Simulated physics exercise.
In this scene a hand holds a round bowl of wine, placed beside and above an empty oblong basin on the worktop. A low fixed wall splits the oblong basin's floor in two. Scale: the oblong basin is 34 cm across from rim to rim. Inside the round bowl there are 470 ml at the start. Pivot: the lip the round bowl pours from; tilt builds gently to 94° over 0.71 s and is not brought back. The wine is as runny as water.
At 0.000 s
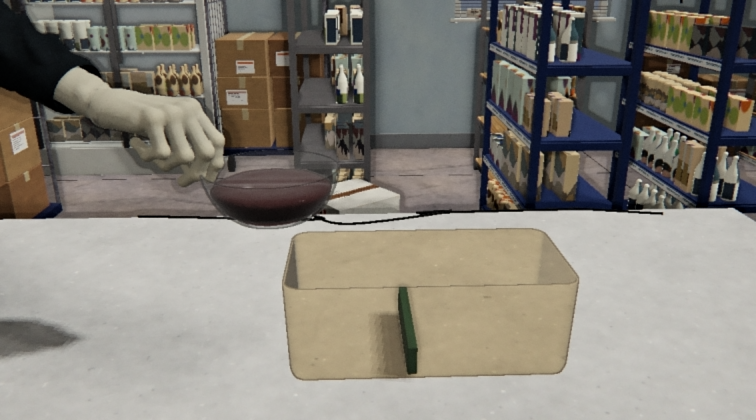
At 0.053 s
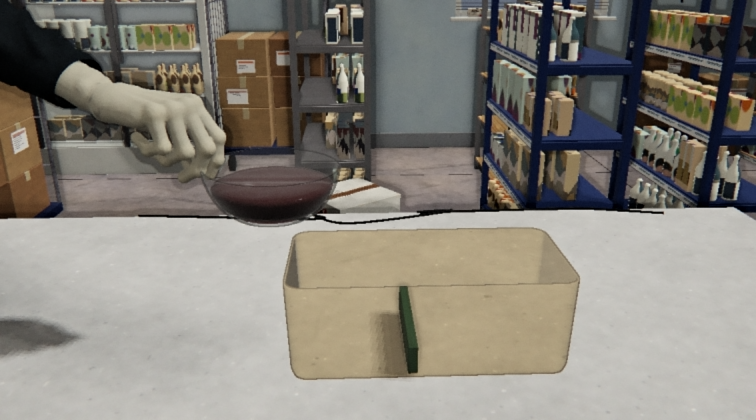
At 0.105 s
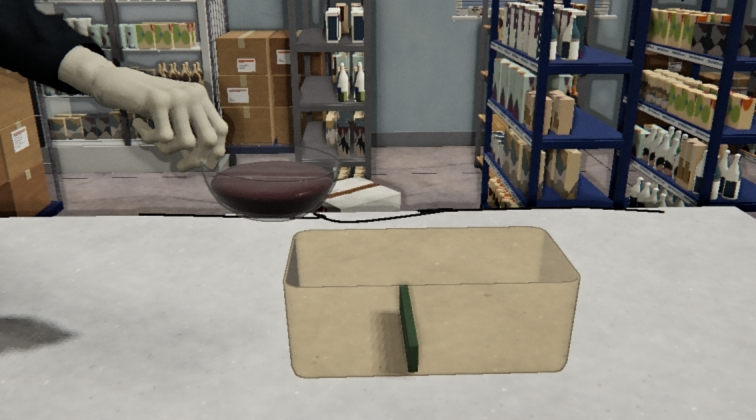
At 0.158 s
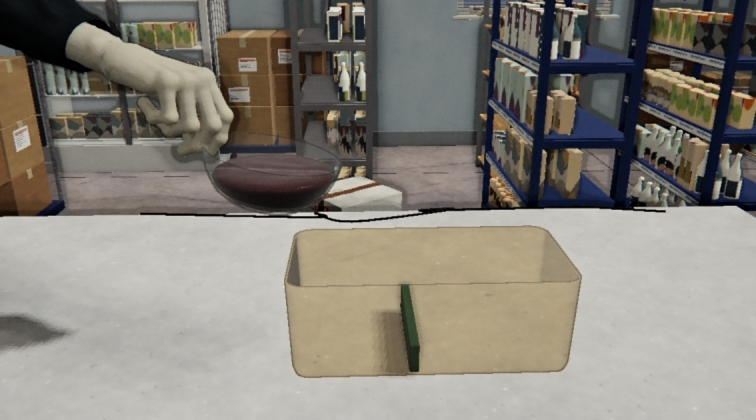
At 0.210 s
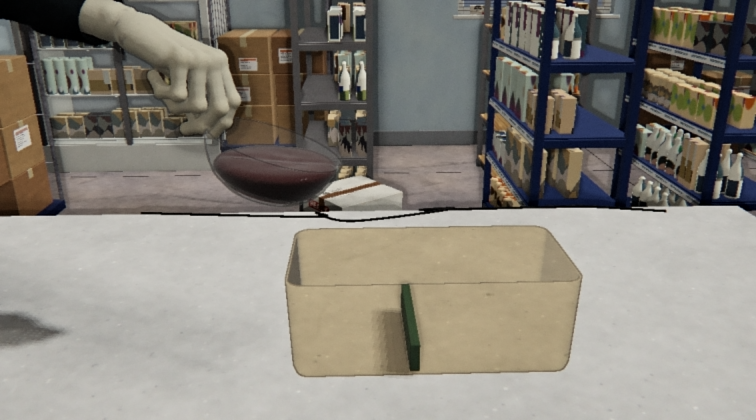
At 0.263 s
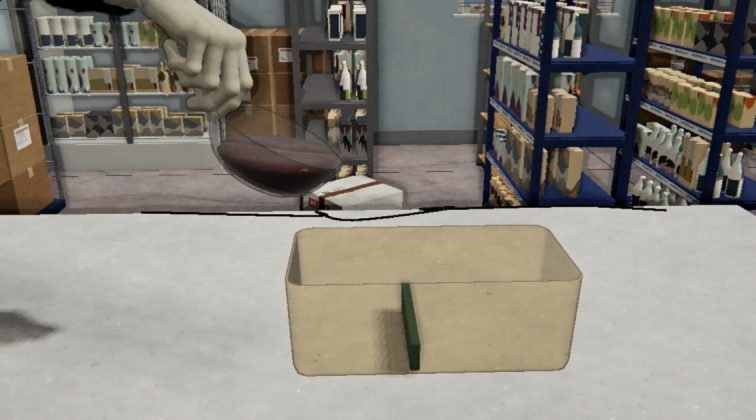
In a storeroom lined with shelves, a pale hand held a clear round bowl of dark red wine above a worktop, then gradually tilted it rightward beside an oblong basin with a green divider.
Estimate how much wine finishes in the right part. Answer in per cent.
I would say 81 per cent.
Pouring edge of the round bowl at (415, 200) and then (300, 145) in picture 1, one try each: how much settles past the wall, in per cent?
I'd say 90 percent on the first go, 35 percent on the next.
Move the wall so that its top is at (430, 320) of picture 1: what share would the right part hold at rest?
Then it comes to around 50 per cent.
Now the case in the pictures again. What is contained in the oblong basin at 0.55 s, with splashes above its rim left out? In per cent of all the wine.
16 %, roughly.
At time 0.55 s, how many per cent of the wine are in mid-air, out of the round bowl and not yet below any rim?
About 64 per cent.
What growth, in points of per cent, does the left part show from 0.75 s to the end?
Close to 5% of the whole.
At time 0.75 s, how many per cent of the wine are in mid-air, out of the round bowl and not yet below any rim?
7 in a hundred, give or take.
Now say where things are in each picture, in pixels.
In the first picture, tilt 0°; pouring edge (339, 169); surface from (211, 184) to (334, 182); the oblong basin's rim runs from (288, 260) to (560, 255); the wall's top is at (407, 316).
In the second picture, tilt 1°; pouring edge (340, 168); surface from (212, 182) to (334, 180).
In the third picture, tilt 5°; pouring edge (340, 167); surface from (212, 176) to (334, 176).
In the fourth picture, tilt 11°; pouring edge (341, 166); surface from (213, 167) to (336, 171).
In the fifth picture, tilt 19°; pouring edge (341, 166); surface from (215, 156) to (338, 163).
In the sixth picture, tilt 28°; pouring edge (341, 165); surface from (218, 143) to (335, 155); 1 per cent is over the edge.
Then, 0.55 s in, the tilt is 82° and 22 per cent is still to pour, 9 is left of the wall and 7 right of it.
Then, 0.75 s in, the tilt is 94° and 0 per cent is still to pour, 13 is left of the wall and 80 right of it.
Then, 0.97 s in, the tilt is 94° and 0 per cent is still to pour, 18 is left of the wall and 81 right of it.
Then, 1.21 s in, the tilt is 94° and 0 per cent is still to pour, 18 is left of the wall and 81 right of it.
Finally, 18 per cent lies left of the wall, 81 right of it and 1 outside.
